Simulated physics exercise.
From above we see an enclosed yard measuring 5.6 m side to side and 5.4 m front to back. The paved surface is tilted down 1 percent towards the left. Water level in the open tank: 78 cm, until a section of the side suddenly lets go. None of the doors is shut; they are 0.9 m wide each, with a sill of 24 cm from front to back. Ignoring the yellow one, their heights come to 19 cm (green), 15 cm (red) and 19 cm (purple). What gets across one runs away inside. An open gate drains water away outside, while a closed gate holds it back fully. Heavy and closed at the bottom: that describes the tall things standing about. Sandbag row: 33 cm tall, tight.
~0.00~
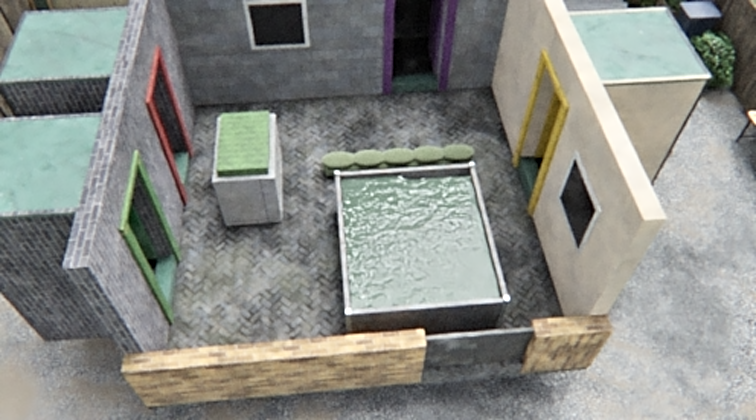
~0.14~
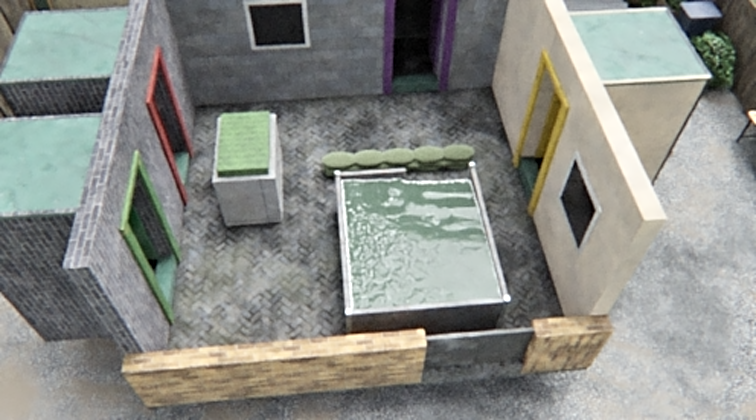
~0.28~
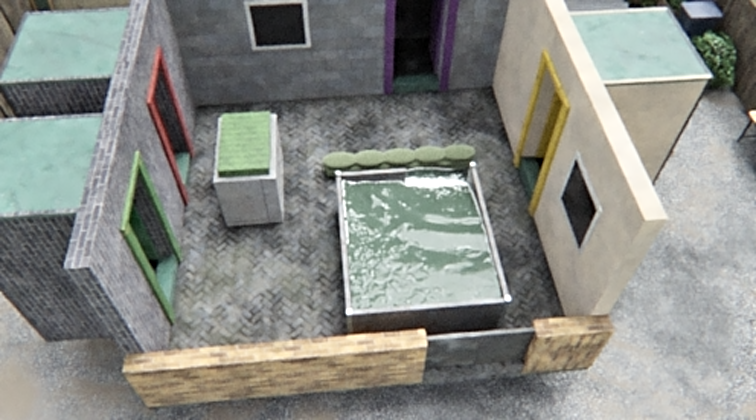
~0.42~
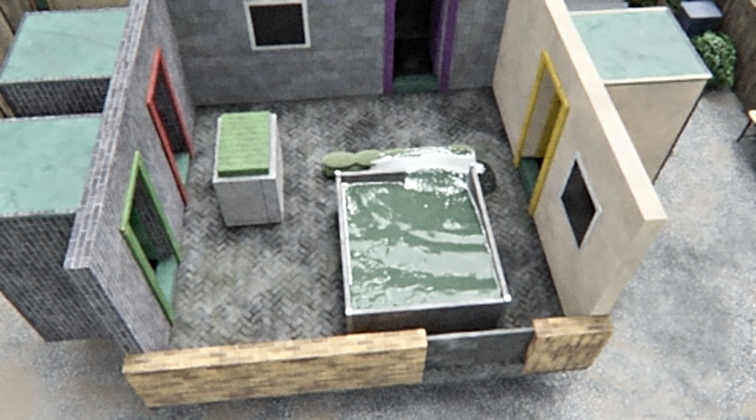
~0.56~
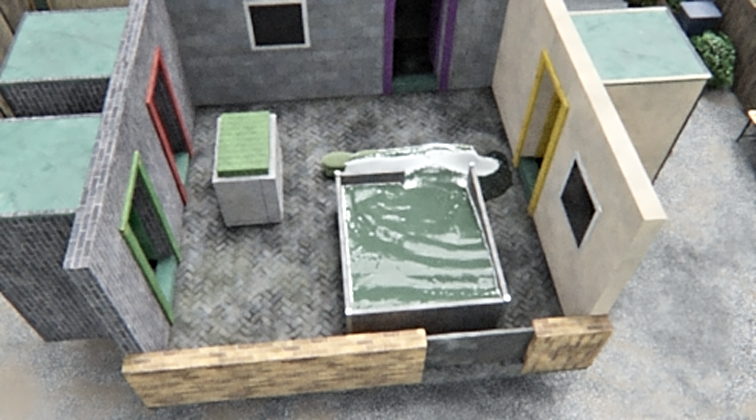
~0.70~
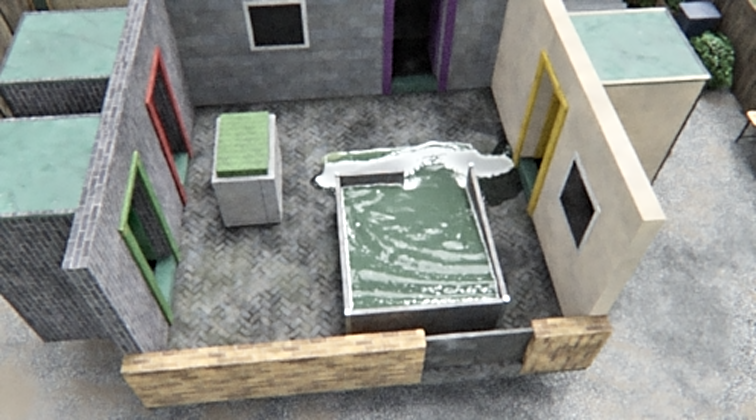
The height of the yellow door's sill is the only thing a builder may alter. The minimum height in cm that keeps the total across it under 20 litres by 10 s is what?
It is close to 34 cm.
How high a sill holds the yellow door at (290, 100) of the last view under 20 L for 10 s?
Roughly 14.0 cm, give or take.
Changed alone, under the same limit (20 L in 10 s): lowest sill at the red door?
Roughly 9.5 cm at red.
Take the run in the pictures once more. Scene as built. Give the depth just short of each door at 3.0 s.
Centimetres: Green = 2, red = 0, purple = 15, yellow = 29.
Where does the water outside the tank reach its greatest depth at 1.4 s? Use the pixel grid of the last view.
About (423, 177).
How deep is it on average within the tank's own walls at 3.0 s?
On average, around 38 cm.
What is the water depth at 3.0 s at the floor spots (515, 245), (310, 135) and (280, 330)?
Roughly 6, 6 and 2 cm, in turn.
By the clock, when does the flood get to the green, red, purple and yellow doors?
Arrives: Green 2.6 s / red 4.0 s / purple 1.6 s / yellow 0.9 s.
After 1.4 s water covers 35 % of the floor, deepest (59 cm) near (423, 177); 30 cm at the yellow door, 11 litres in over its 27 cm sill.
After 3.0 s water covers 75 % of the floor, deepest (38 cm) near (423, 177); 29 cm at the yellow door, 65 litres in over its 27 cm sill.
After 10.0 s water covers 95 % of the floor, deepest (23 cm) near (205, 377); 10 cm at the yellow door, 74 litres in over its 27 cm sill.
At the yellow door as built, the water arrived by 0.9 s and peaked near 32 cm at 2.0 s.
Run again over the same 10 s with other heights there, 56 litres in over 28.5 cm, 5 litres over 39.5 cm. The limit of 20 litres is kept from about 34 cm up.
